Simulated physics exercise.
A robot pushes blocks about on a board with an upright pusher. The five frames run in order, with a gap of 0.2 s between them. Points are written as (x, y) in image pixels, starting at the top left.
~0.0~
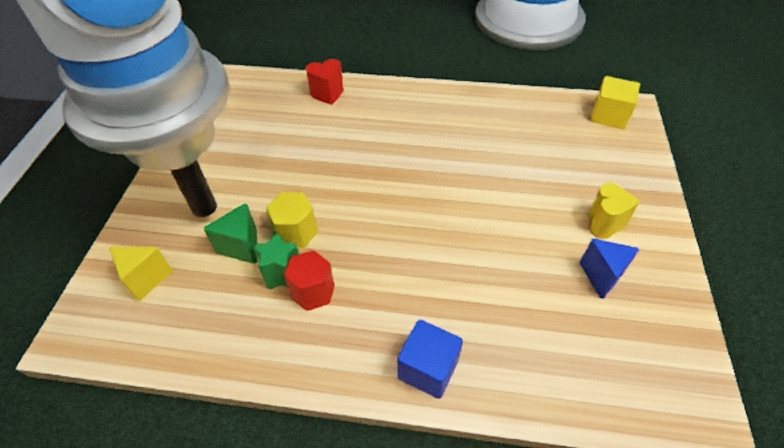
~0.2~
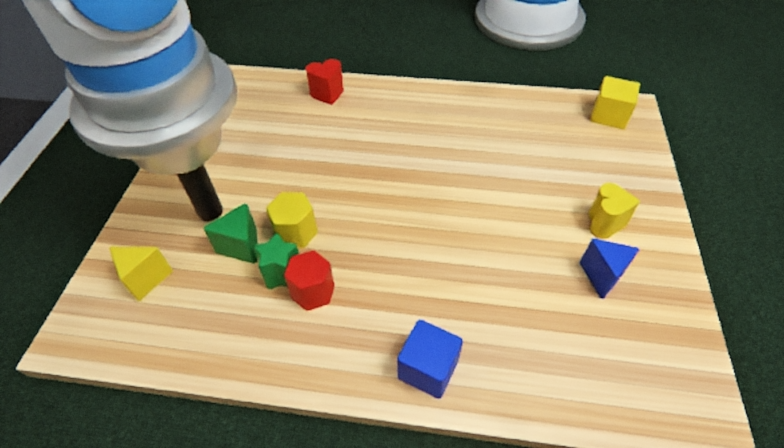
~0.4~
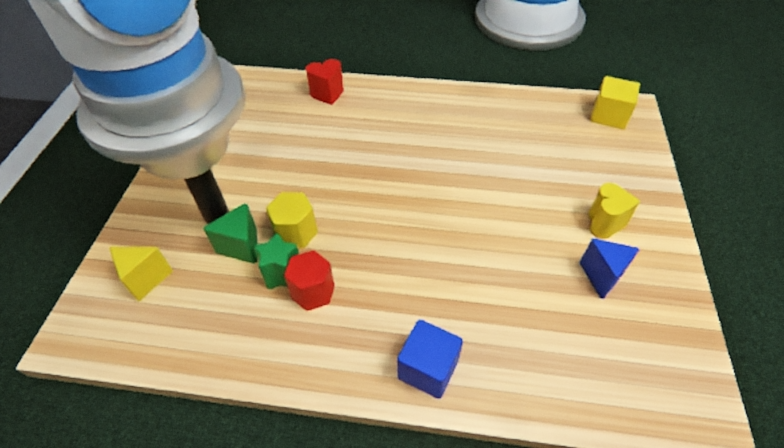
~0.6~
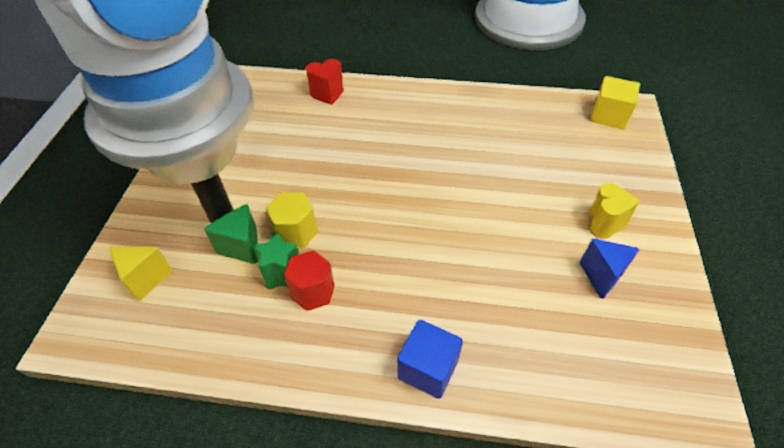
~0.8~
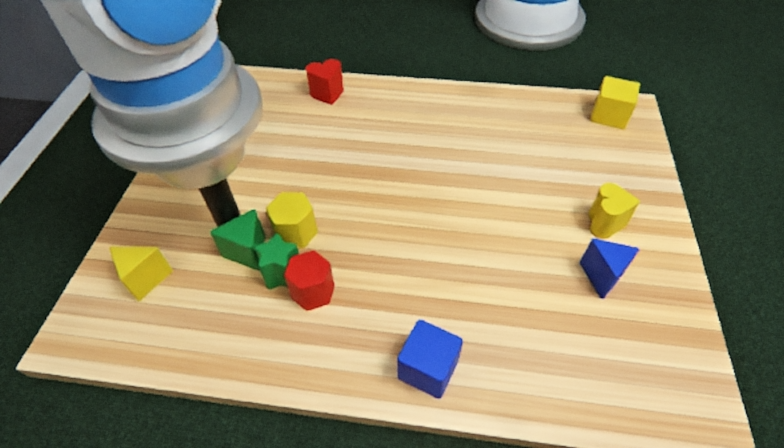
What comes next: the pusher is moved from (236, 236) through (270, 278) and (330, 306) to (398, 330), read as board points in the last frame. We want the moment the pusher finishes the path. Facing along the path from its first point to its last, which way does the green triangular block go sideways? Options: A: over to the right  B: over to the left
A (over to the right)
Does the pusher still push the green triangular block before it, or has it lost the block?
It lies beside or behind the pusher.
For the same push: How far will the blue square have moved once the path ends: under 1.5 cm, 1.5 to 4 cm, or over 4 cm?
By the end of the path, it will have gone short of 1.5 cm.
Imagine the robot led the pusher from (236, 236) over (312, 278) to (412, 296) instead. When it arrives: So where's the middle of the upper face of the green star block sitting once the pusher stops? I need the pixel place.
Its top centre is at about (279, 283).
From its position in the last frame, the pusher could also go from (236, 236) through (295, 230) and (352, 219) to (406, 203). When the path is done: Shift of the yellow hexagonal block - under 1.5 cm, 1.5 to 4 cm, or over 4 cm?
It's set to move over 4 cm.
What follows on the original path. One third of the way, pusher at (266, 267); green triangular block at (255, 281), turned 30° clockwise; green star block at (291, 292), turned 40° anticlockwise; red hexagonal block at (330, 278), turned 40° anticlockwise.
Two thirds of the way, pusher at (328, 295); green triangular block at (257, 291), turned 60° clockwise; green star block at (308, 310), turned 15° anticlockwise; red hexagonal block at (362, 282), turned 70° anticlockwise.
At the end, pusher at (398, 320); green triangular block at (257, 291), turned 60° clockwise; green star block at (310, 311); red hexagonal block at (418, 281), turned 135° anticlockwise; blue square still.
